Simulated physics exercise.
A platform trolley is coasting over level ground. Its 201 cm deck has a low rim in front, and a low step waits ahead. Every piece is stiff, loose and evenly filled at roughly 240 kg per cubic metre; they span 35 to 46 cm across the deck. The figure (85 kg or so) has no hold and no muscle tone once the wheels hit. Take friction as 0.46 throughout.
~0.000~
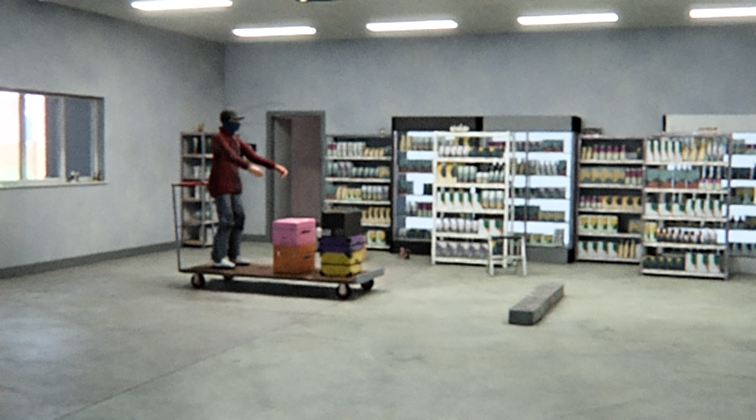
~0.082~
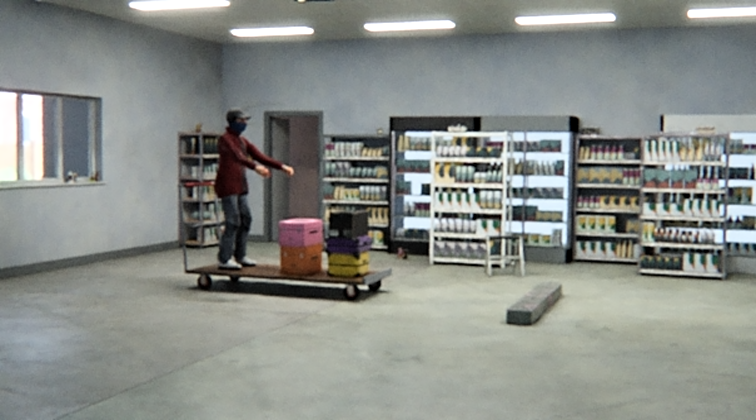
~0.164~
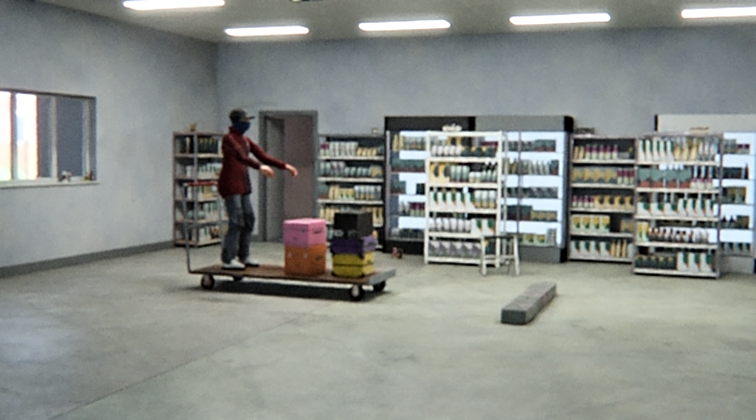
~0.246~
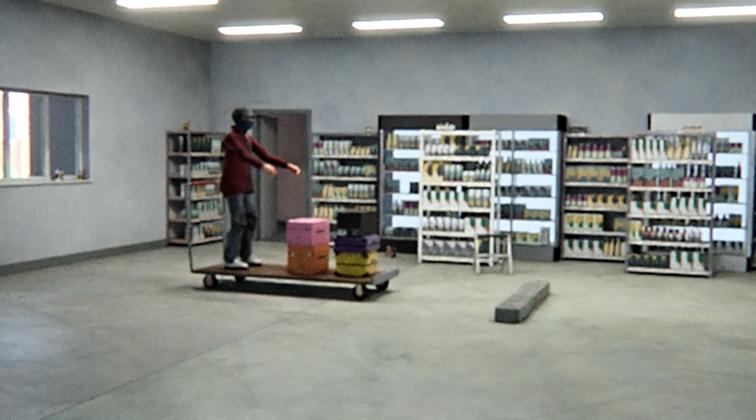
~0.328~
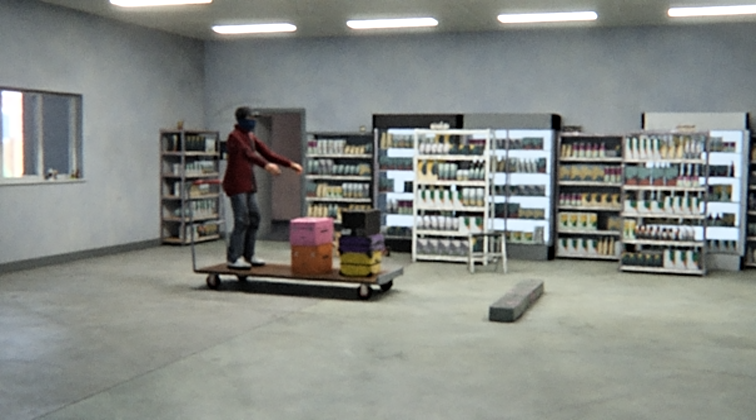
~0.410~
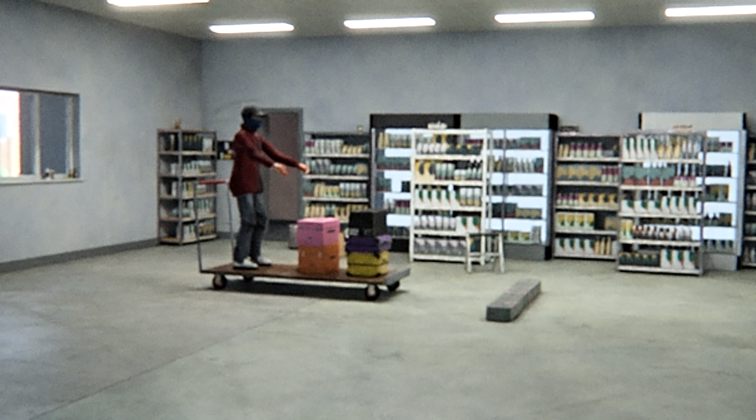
We see a masked figure in a cap and dark red jacket standing with arms outstretched on a platform trolley, behind stacked colourful boxes, as it rolls slowly rightward across a grey floor toward a low step, past stocked shelves.
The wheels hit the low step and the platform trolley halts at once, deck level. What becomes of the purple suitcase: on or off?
The purple suitcase stays on at this speed.
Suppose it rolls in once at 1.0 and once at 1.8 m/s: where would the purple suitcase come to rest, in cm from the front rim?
About 20 cm behind and 20 cm past.
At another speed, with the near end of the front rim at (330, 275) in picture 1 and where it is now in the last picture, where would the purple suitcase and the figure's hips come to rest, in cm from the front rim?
In that case purple 50 past, hips 70 behind.
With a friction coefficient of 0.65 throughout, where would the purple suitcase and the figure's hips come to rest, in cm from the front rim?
In that case purple 30 behind, hips 140 behind.
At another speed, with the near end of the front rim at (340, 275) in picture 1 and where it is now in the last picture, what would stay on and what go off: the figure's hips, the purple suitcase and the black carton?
In that case hips on, purple off, black off.
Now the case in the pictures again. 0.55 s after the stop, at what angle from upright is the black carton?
Roughly 0° from upright.
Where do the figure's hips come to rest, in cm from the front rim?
About 140 cm behind the rim.
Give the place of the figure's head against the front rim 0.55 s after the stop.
About 80 cm behind the rim.
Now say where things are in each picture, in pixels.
Purple suitcase (342, 244), orange toolbox (294, 257), rim corner (355, 281); 170 cm still to roll, in the first frame.
Purple suitcase (349, 244), orange toolbox (302, 258), rim corner (363, 282); 159 cm still to roll, in the second frame.
Purple suitcase (354, 244), orange toolbox (306, 258), rim corner (368, 282); 148 cm still to roll, in the third frame.
Purple suitcase (357, 244), orange toolbox (309, 258), rim corner (373, 282); 138 cm still to roll, in the fourth frame.
Purple suitcase (361, 243), orange toolbox (312, 257), rim corner (377, 282); 127 cm still to roll, in the fifth frame.
Purple suitcase (369, 243), orange toolbox (319, 258), rim corner (385, 282); 116 cm still to roll. Speed about 1.3 m/s, in the sixth frame.
The wheels strike at 1.30 s.
After 1.55 s the purple suitcase is 14 cm behind the rim, tilted 0°, near (500, 250) in the last picture's view.
After 1.85 s the purple suitcase is 14 cm behind the rim, tilted 0°, near (501, 250) in the last picture's view.
After 2.30 s the purple suitcase is 14 cm behind the rim, tilted 0°, near (501, 250) in the last picture's view.
Final state at 2.5 s, nothing is past the rim; behind it, pink toolbox, black carton, orange toolbox, purple suitcase, yellow suitcase and the figure's hips.
